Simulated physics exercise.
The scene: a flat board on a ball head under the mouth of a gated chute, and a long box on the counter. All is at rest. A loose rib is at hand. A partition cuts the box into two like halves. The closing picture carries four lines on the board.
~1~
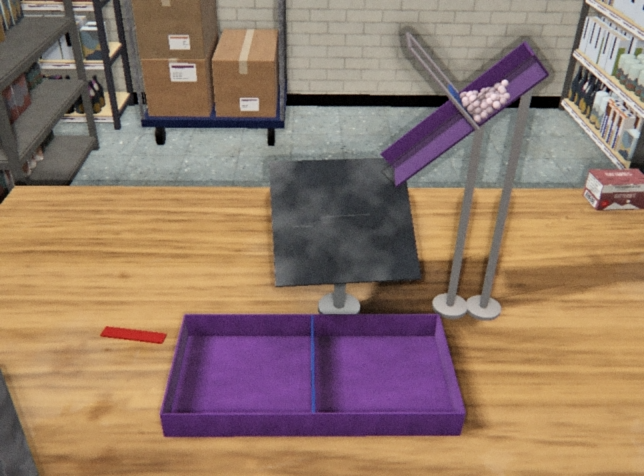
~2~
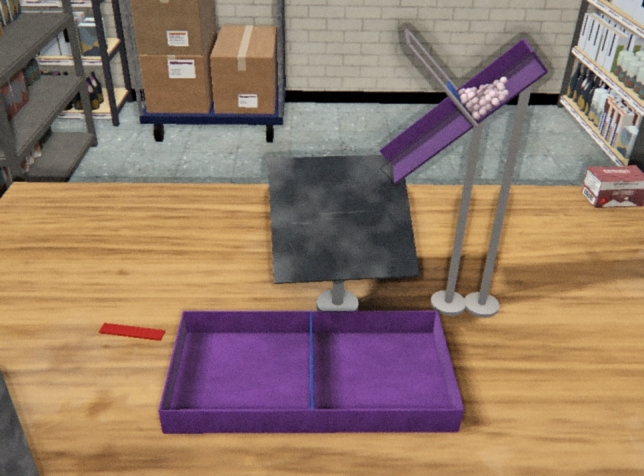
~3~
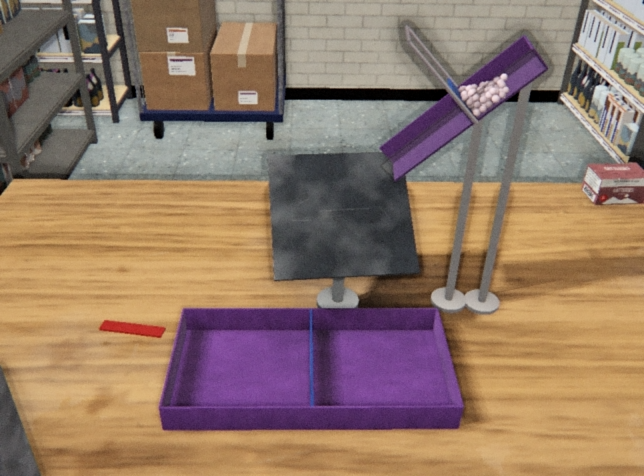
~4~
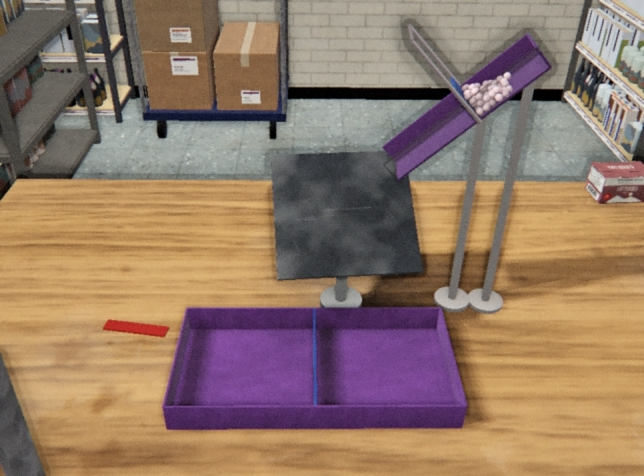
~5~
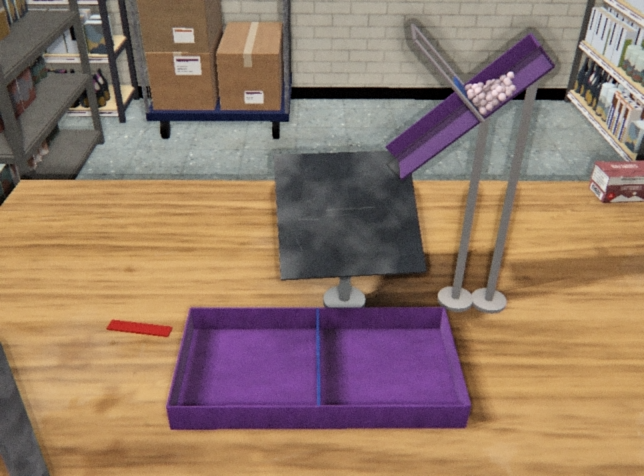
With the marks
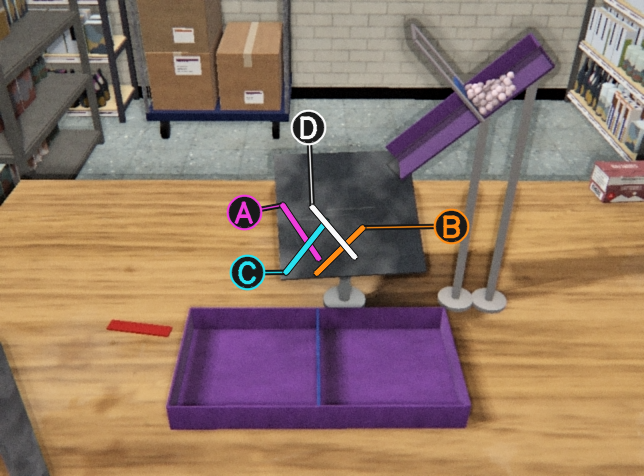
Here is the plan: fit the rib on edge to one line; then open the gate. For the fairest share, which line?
The best line is C.
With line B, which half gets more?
The left half.
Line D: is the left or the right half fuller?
More lands on the right.
On the marked copy, line A from (282, 205) to (318, 258); line B from (362, 227) to (316, 273); line C from (326, 221) to (285, 272); line D from (312, 207) to (354, 257).
With A, of what is caught, a small part in the left half, nearly all in the right.
With B, of what is caught, most in the left half, about a quarter in the right.
With C, of what is caught, about two thirds in the left half, about a third in the right.
With D, of what is caught, a small part in the left half, nearly all in the right.
